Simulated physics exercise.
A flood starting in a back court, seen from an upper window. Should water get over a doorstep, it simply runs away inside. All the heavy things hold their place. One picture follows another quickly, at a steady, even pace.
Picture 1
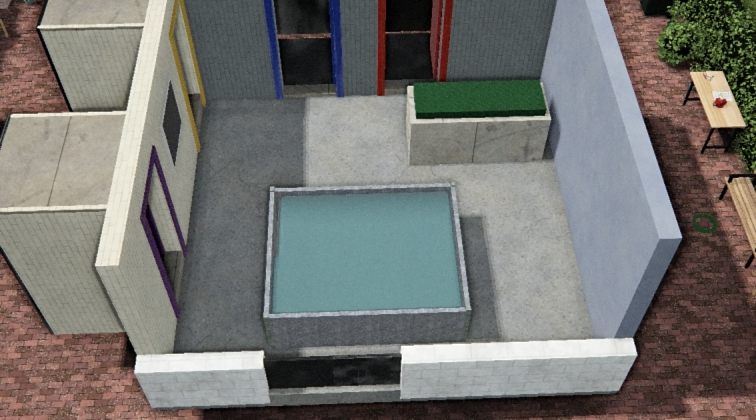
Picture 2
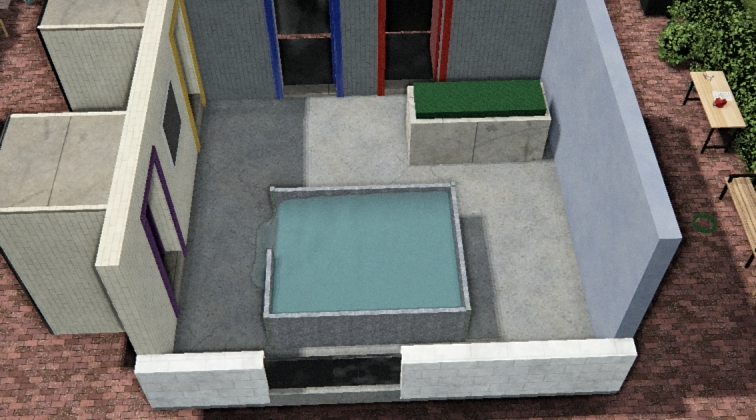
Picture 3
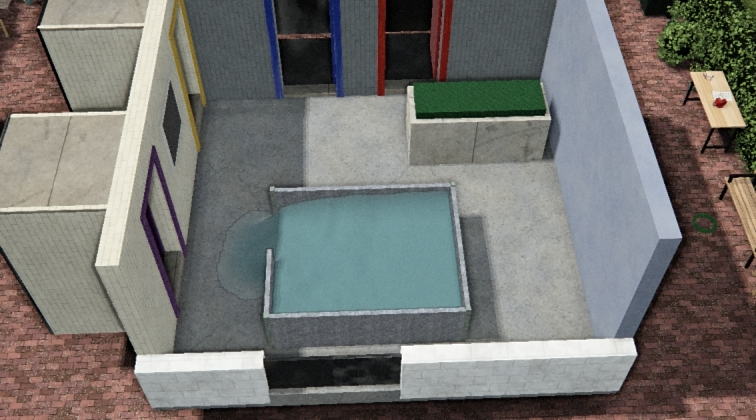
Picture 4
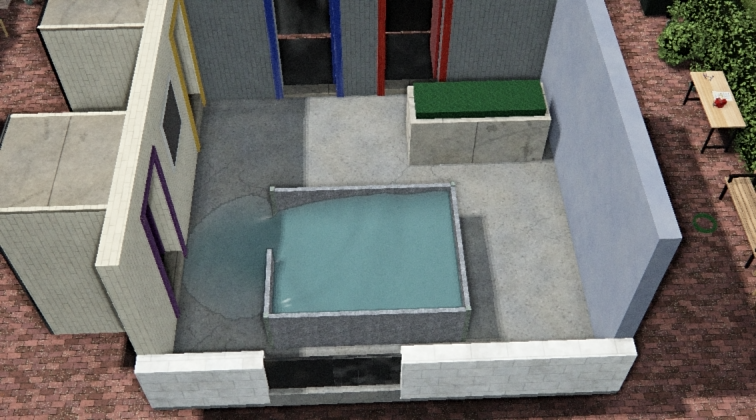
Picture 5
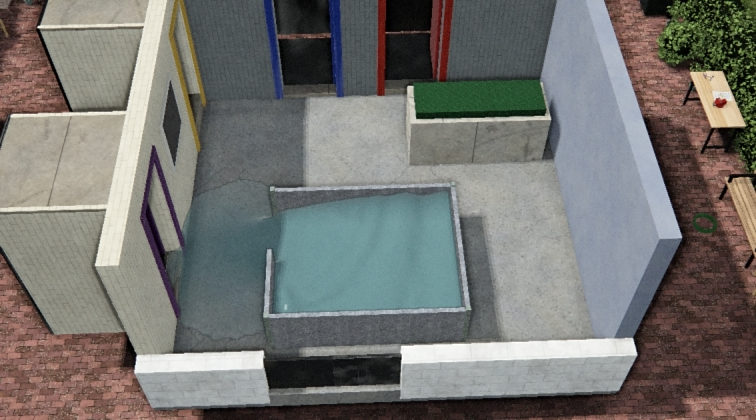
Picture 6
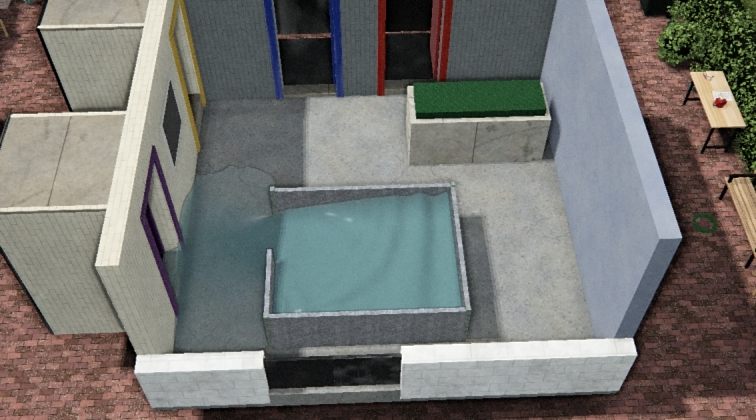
The clip opens on a walled grey court seen from above, its rectangular tank of blue-green water whole and still. A gap appears in the tank's left side and water pours out, spreading leftward across the paving to the purple-framed doorway, then farther up along the left wall.
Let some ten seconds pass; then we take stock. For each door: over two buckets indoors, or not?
My prediction: The blue door lets too much in there, the purple door lets too much in there, the yellow door lets in little enough there, the red door lets too much in there.
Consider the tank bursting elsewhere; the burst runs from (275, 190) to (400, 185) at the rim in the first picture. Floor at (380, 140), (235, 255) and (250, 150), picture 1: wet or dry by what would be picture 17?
In the order you gave them, I get drenched, still bare, drenched.
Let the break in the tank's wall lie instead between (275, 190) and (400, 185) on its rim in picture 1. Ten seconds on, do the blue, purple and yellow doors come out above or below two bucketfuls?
Lab note - blue door: Above the mark; purple door: Short of the mark; yellow door: Above the mark.
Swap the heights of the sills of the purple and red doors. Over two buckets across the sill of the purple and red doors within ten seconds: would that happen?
Well, the purple one tops the limit and the red one remains within the limit.
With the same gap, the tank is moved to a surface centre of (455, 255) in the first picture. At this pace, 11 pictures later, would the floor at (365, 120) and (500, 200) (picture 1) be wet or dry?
The first spot is left dry, the second left dry.
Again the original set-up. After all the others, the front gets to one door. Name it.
The door marked red.
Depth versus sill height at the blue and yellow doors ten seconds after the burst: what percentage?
I'd put the first at close to 150 per cent and the second at close to 50 per cent.
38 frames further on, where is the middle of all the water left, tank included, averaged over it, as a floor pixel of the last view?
At roughly (355, 235).
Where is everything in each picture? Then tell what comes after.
The first picture shows the tank at (365, 250) is whole and still.
In the second picture, water pours out at (277, 244) and has run to (263, 285).
In the third picture, the front is at (225, 279), out from the gap at (277, 244).
In the fourth picture, water pours out at (277, 245) and has run to (184, 274).
In the fifth picture, the front is at (193, 201), out from the gap at (277, 245).
In the sixth picture, water pours out at (277, 244) and has run to (195, 180).
A moment on, water covers 20 % of the floor; the blue door not reached, the purple door over two buckets in, the yellow door wet at the sill, nothing in, the red door not reached.
Next, water covers 35 % of the floor; the blue door wet at the sill, nothing in, the purple door far over two buckets in, the yellow door wet at the sill, nothing in, the red door not reached.
Then, water covers 60 % of the floor; the blue door over two buckets in, the purple door far over two buckets in, the yellow door under two buckets in, the red door wet at the sill, nothing in.
Later, water covers 90 % of the floor; the blue door over two buckets in, the purple door far over two buckets in, the yellow door under two buckets in, the red door wet at the sill, nothing in.
In the end, water covers 100 % of the floor; the blue door far over two buckets in, the purple door far over two buckets in, the yellow door under two buckets in, the red door over two buckets in.
